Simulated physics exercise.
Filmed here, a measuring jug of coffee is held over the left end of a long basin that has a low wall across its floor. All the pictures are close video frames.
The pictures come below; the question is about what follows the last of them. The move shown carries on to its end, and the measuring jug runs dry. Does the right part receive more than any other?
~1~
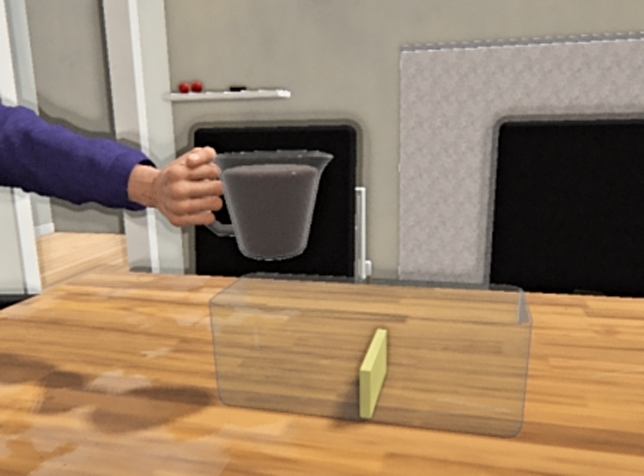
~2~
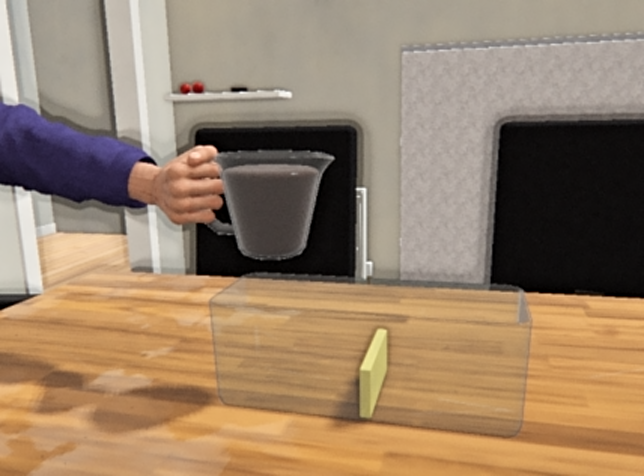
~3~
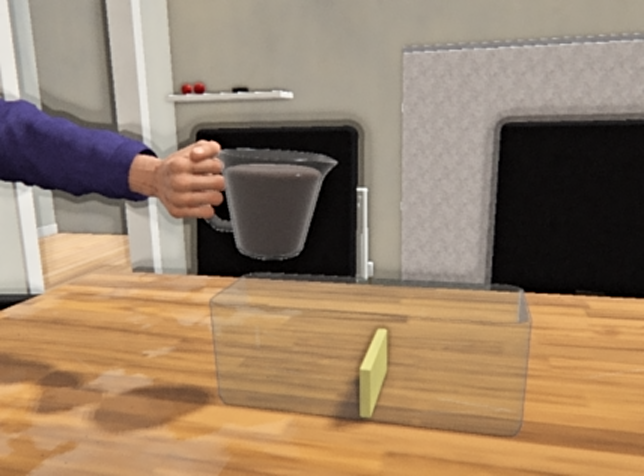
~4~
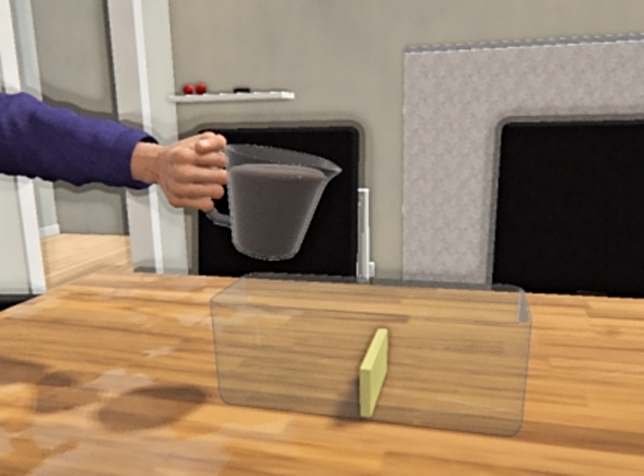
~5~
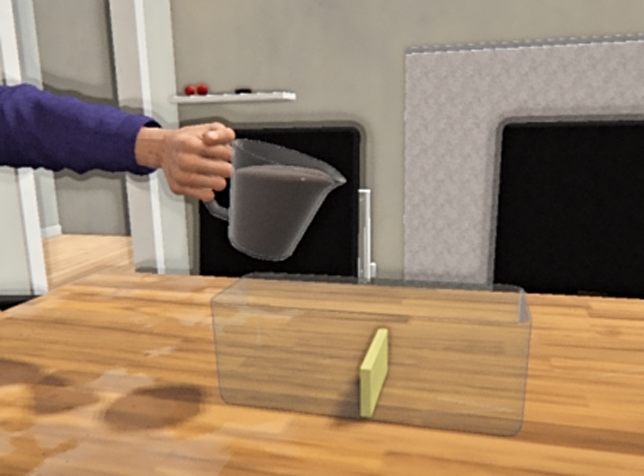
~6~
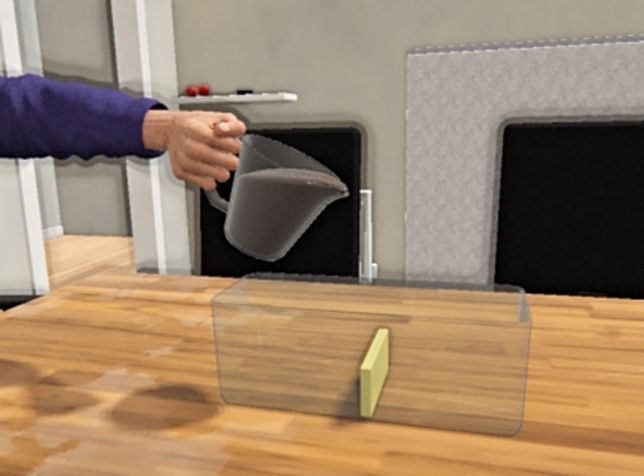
Yes.
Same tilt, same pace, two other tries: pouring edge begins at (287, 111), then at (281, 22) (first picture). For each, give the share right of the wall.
It comes to 10 % the first time and 30 % the second.
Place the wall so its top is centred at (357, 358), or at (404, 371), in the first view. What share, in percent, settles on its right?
Well, it's close to 95 per cent for the first one, then 20 per cent for the other.
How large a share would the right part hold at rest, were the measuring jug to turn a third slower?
Around 70 percent ends up there.
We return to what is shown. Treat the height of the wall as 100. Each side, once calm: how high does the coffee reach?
The left comes to 20 % and the right to 40 %.
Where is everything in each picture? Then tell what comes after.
In the first frame, tilt 0°; pouring edge (332, 156); surface from (228, 169) to (319, 169); the long basin's rim runs from (228, 289) to (526, 306); the wall's top is at (374, 350).
In the second frame, tilt 1°; pouring edge (333, 157); surface from (229, 169) to (320, 170).
In the third frame, tilt 5°; pouring edge (336, 162); surface from (231, 168) to (321, 172).
In the fourth frame, tilt 11°; pouring edge (341, 170); surface from (236, 167) to (327, 174).
In the fifth frame, tilt 19°; pouring edge (345, 181); surface from (240, 170) to (335, 178).
In the sixth frame, tilt 29°; pouring edge (348, 194); surface from (242, 181) to (343, 187); 1 per cent is over the edge.
A moment on, the tilt is 84° and 51 per cent is still to pour, 2 is left of the wall and 25 right of it.
Next, the tilt is 94° and 13 per cent is still to pour, 23 is left of the wall and 55 right of it.
Then the tilt is 94° and 1 per cent is still to pour, 33 is left of the wall and 64 right of it.
Later the tilt is 94° and 0 per cent is still to pour, 35 is left of the wall and 64 right of it.
At rest 35 per cent lies left of the wall, 64 right of it and 1 outside.
